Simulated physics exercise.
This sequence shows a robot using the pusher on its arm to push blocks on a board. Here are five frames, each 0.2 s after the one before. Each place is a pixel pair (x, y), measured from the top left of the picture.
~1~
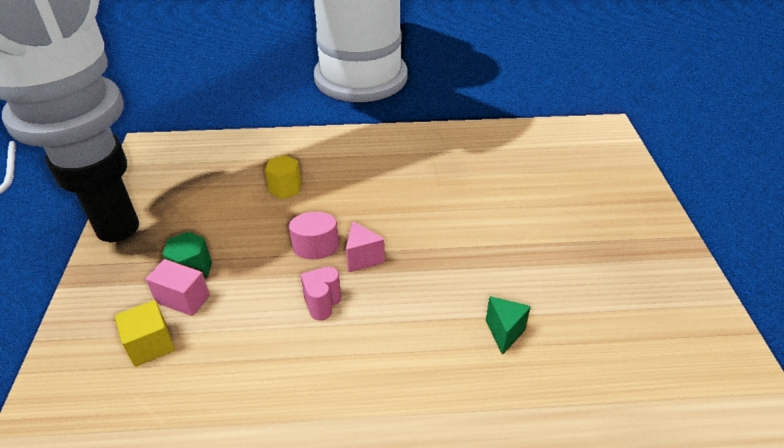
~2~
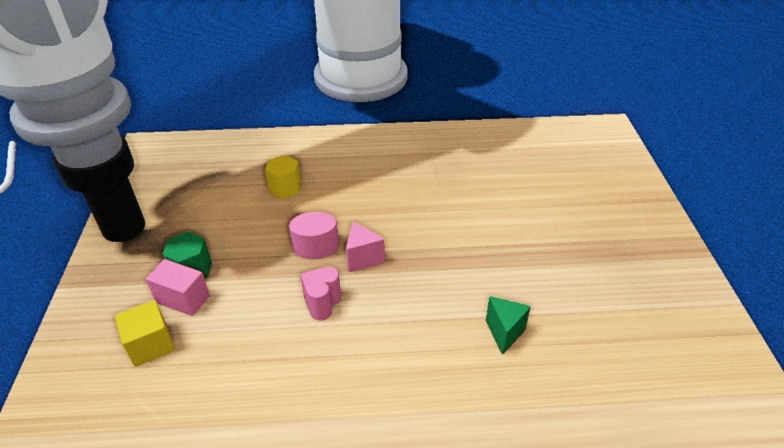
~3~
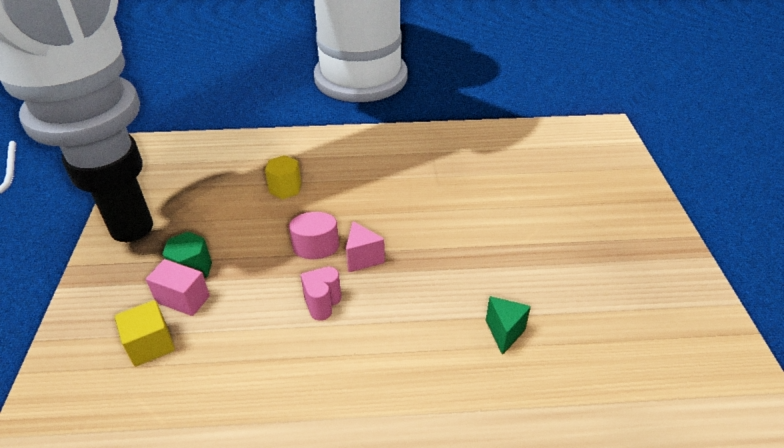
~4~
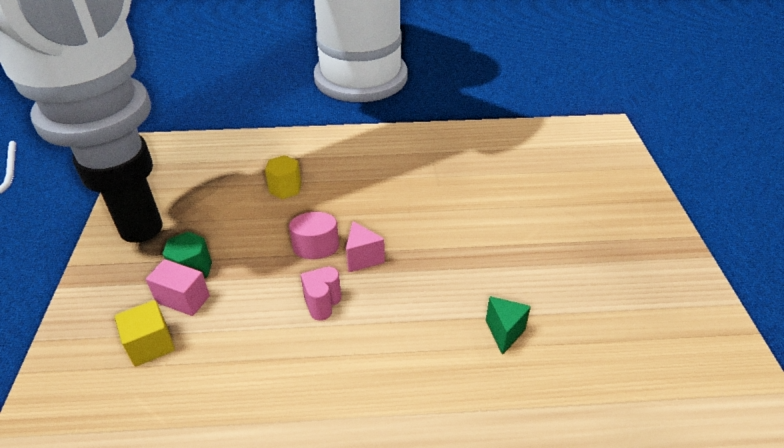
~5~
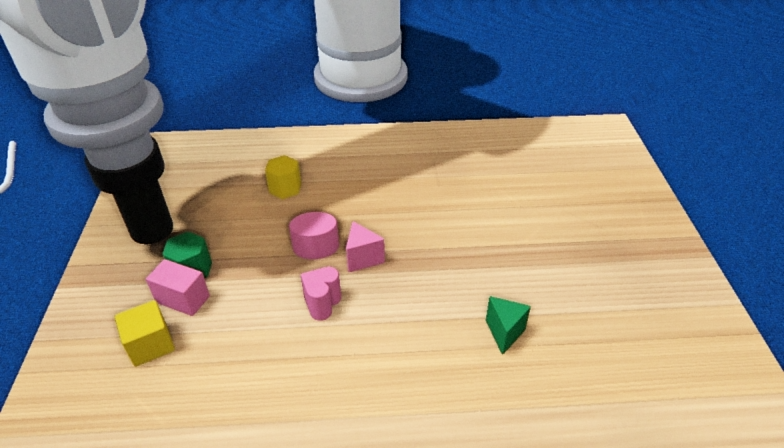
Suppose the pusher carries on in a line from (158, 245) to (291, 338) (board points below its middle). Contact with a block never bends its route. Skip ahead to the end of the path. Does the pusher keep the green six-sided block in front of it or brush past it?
Still being pushed.
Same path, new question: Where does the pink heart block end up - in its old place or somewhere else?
By the end it has moved.
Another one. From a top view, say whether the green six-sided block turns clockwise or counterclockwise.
Seen from overhead, it turns anticlockwise.
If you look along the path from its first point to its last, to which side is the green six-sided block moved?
The left.
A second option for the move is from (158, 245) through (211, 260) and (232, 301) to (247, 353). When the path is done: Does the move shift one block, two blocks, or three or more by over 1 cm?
I'd say just one block gets shifted by more than about 1 cm.
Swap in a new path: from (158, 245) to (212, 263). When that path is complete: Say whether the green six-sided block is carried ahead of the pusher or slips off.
The green six-sided block stays in front.
The first path, step by step. One third of the way, pusher (194, 258); pink oblong block (173, 278); green six-sided block (224, 265), turned 20° anticlockwise.
Two thirds of the way, pusher (239, 288); pink oblong block (173, 280), turned 15° clockwise; green six-sided block (278, 288), turned 50° anticlockwise.
At the end, pusher (288, 323); yellow square piece still; pink oblong block (173, 280), turned 15° clockwise; green six-sided block (335, 311), turned 90° anticlockwise; pink heart block (341, 279), turned 45° anticlockwise.
